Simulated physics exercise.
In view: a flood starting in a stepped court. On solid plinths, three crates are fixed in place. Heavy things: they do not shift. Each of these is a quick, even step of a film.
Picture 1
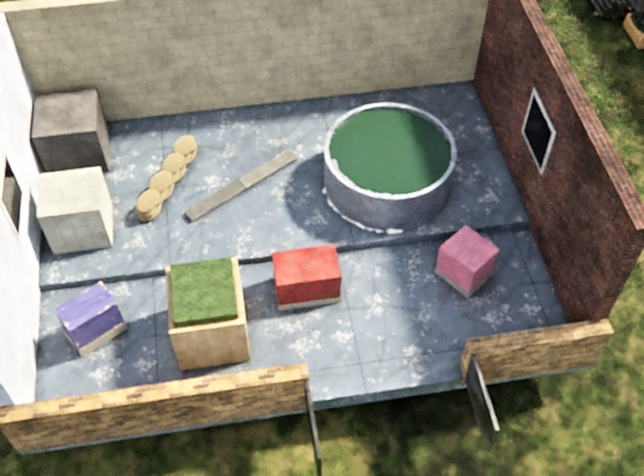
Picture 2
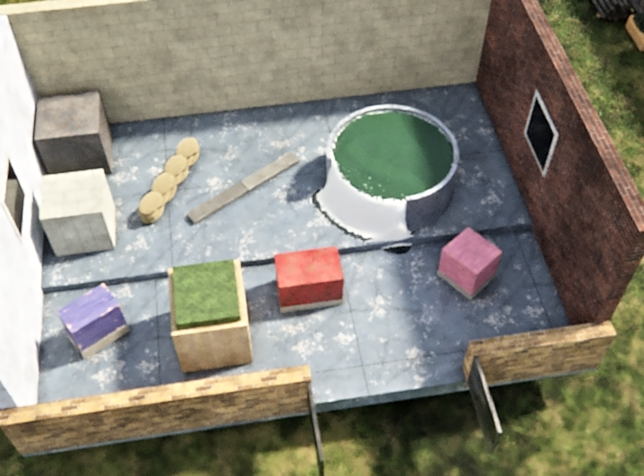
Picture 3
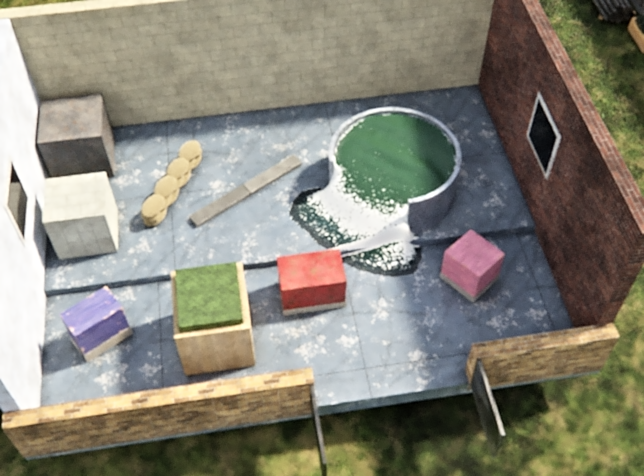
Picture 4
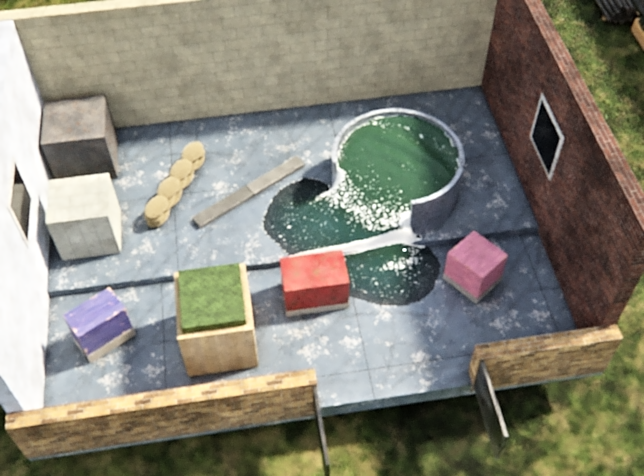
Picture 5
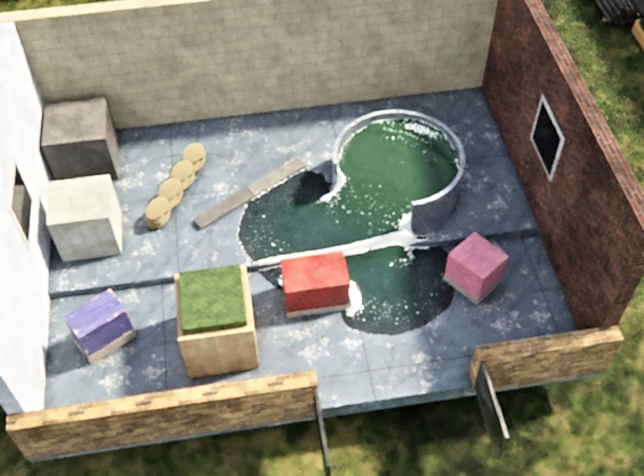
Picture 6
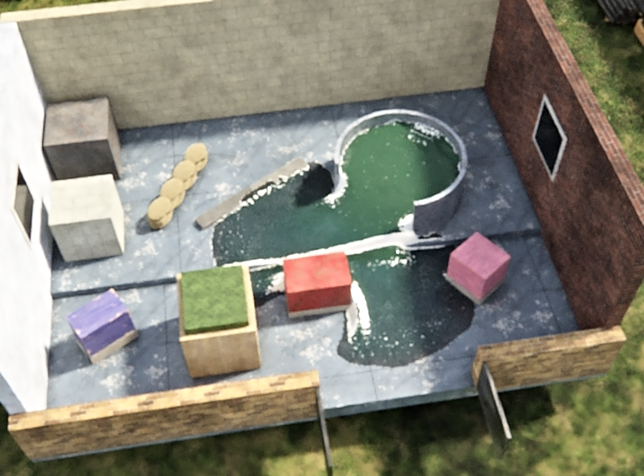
In a walled, stepped courtyard set with colored blocks, a round tank holds still green water. Its near-left side opens and water pours out, foaming white over the paving. The dark green pool spreads left and toward the low front wall, flowing around the red block while the blocks stay put.
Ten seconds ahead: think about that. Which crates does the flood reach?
The pink crate is not reached; the blue crate is reached; the red crate is reached.
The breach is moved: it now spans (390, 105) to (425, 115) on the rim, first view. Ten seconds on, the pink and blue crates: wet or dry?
So the pink crate goes wet while the blue crate remains untouched.
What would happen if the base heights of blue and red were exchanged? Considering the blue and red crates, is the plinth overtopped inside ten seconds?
Blue: Is reached; red: Is reached.
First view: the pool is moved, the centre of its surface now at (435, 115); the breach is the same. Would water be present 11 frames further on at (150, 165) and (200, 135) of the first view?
The first is not reached, and then the second is not reached.
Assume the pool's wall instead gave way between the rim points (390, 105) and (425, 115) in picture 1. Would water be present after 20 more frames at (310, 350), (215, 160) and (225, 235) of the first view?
One by one, they turn out not soaked, drenched and not soaked.
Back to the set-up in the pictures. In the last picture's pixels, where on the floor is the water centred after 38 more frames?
Point: (237, 298).
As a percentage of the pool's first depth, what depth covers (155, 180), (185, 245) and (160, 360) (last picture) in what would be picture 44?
The three come to some 4, 2 and 14 per cent respectively.
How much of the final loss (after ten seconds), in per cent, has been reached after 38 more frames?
My guess would be around 85 percent.
A moment on, water covers 30 % of the floor; the pink crate water round its plinth, the blue crate water round its plinth, the red crate water round its plinth.
Next, water covers 40 % of the floor; the pink crate water round its plinth, the blue crate water round its plinth, the red crate water round its plinth.
Then, water covers 50 % of the floor; the pink crate water round its plinth, the blue crate water round its plinth, the red crate water round its plinth.
Later, water covers 60 % of the floor; the pink crate water round its plinth, the blue crate water round its plinth, the red crate water round its plinth.
In the end, water covers 65 % of the floor; the pink crate stayed above the water, the blue crate was topped, the red crate was topped.
